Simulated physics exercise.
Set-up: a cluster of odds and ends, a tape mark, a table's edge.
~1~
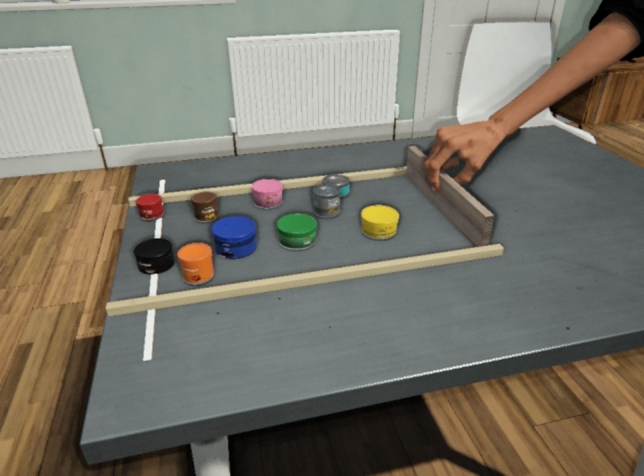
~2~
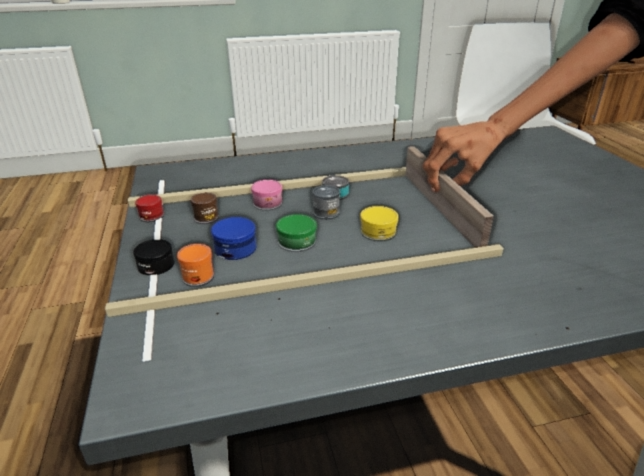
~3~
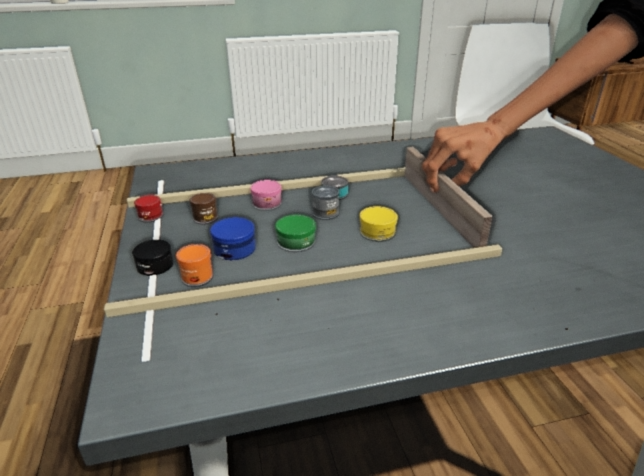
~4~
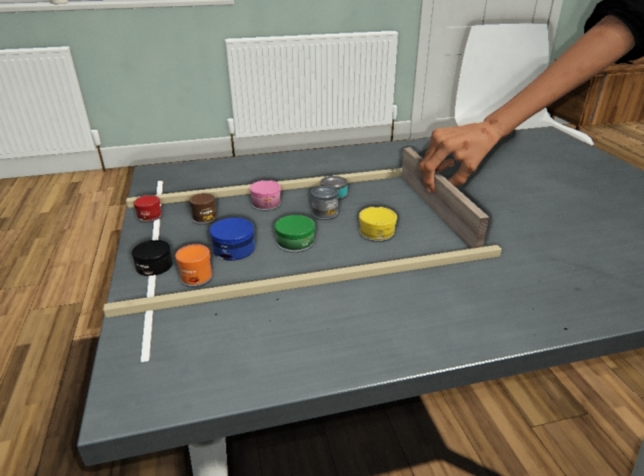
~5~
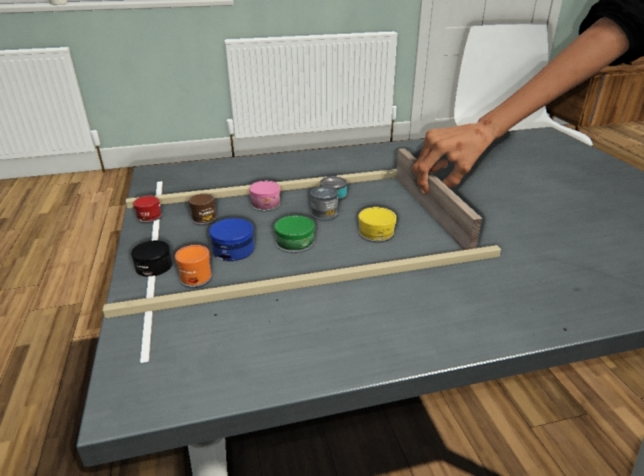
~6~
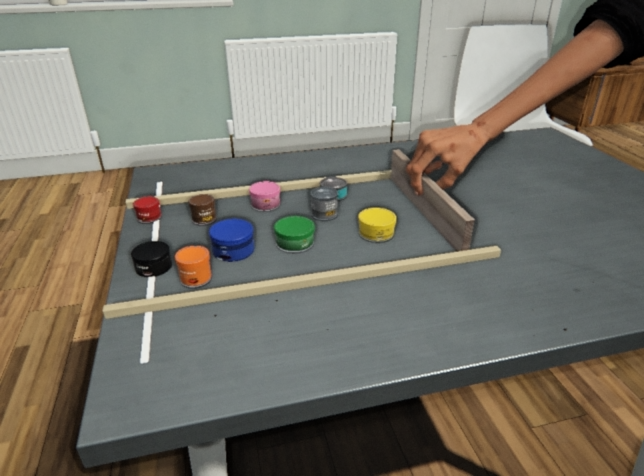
Hand sliding a wooden board slightly left between two rails on a grey table, with colourful tubs sitting still near white tape.
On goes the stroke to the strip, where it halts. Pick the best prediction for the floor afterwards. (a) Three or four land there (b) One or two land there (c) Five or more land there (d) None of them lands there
c.
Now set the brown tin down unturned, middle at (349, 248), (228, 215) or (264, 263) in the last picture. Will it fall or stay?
Try one it is not knocked off; try two it goes off the edge; try three it is not knocked off.
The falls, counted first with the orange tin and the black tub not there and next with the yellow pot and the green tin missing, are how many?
You'd see 5 fallen, and 4 in the other try.
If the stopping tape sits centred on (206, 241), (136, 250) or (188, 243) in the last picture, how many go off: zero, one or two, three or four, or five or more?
So, going place by place, I'd say one to two; 5 or more; either one or two.
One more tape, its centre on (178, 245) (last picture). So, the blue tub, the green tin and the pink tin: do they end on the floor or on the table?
Blue tub goes off, green tin stays put, pink tin stays put.
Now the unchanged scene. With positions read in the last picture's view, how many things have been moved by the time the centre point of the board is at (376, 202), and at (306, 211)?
Moved so far: 1, then 6.
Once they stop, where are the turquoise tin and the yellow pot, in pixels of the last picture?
You'll see the turquoise tin at (141, 208), with the yellow pot at (130, 260).
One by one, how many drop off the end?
Count of fallen: 6.
Early on, none off yet; red tin at rest near (148, 210); black tub at rest near (152, 259); orange tin at rest near (194, 267).
A while later, none off yet; red tin at rest near (148, 210); black tub travelled about its own width near (119, 268); orange tin at rest near (194, 267).
Finally, the number that fall off is five or more; lost, green tin, pink tin, blue tub, brown tin, black tub and red tin.
